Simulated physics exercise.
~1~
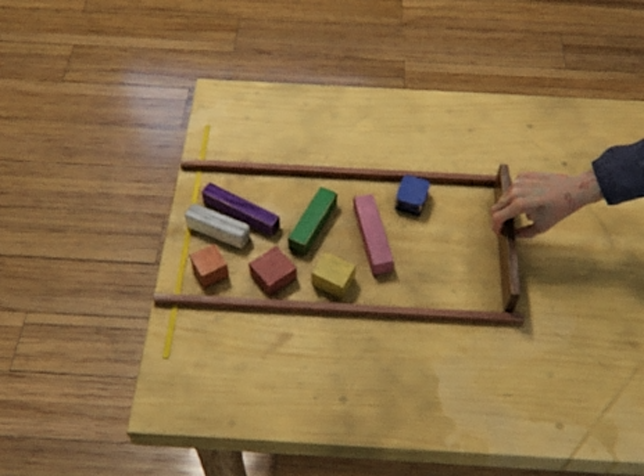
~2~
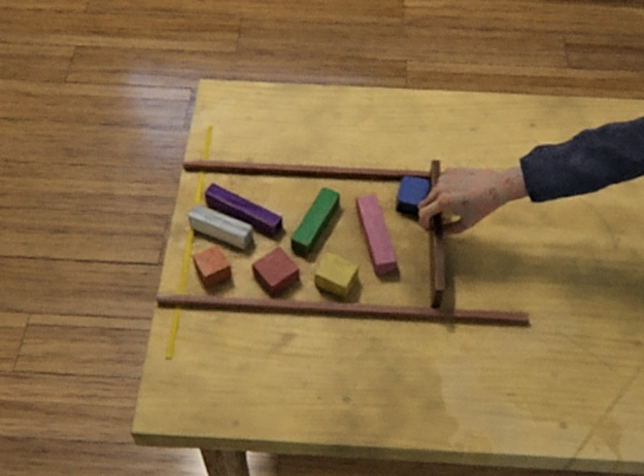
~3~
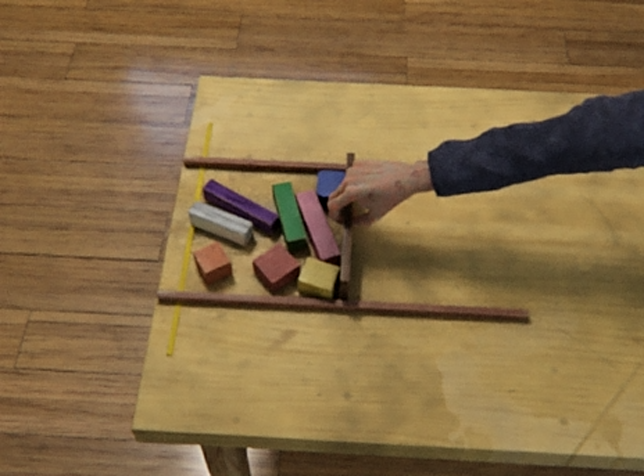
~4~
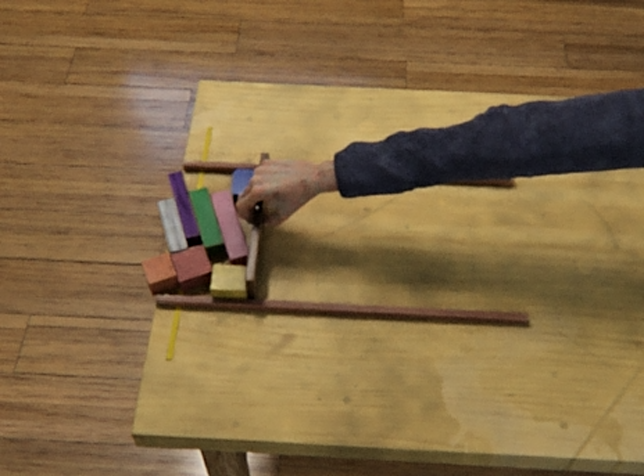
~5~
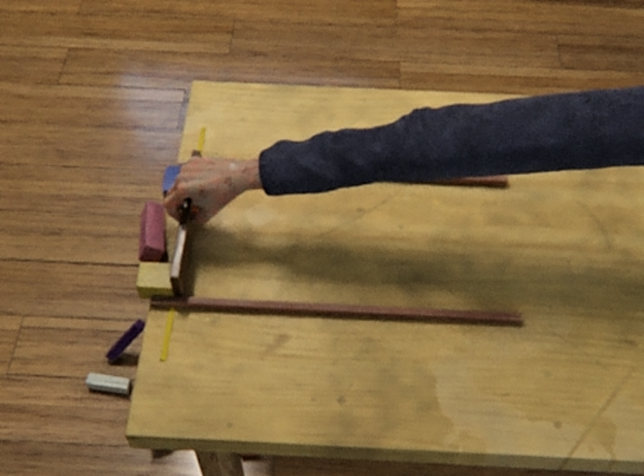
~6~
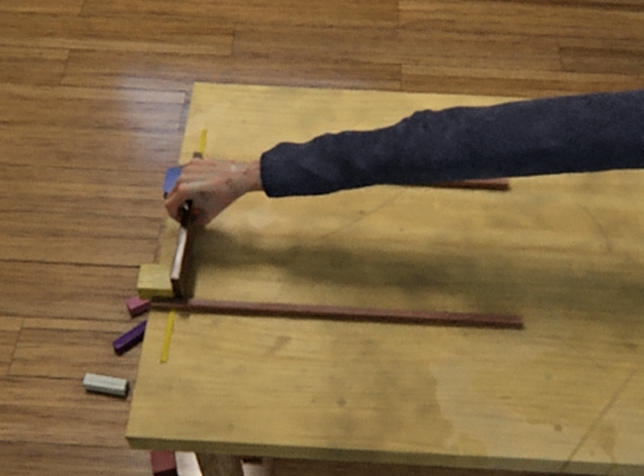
Hand sliding a board left along a channel, bunching coloured blocks and tipping most off the table's end, blue and yellow remaining.
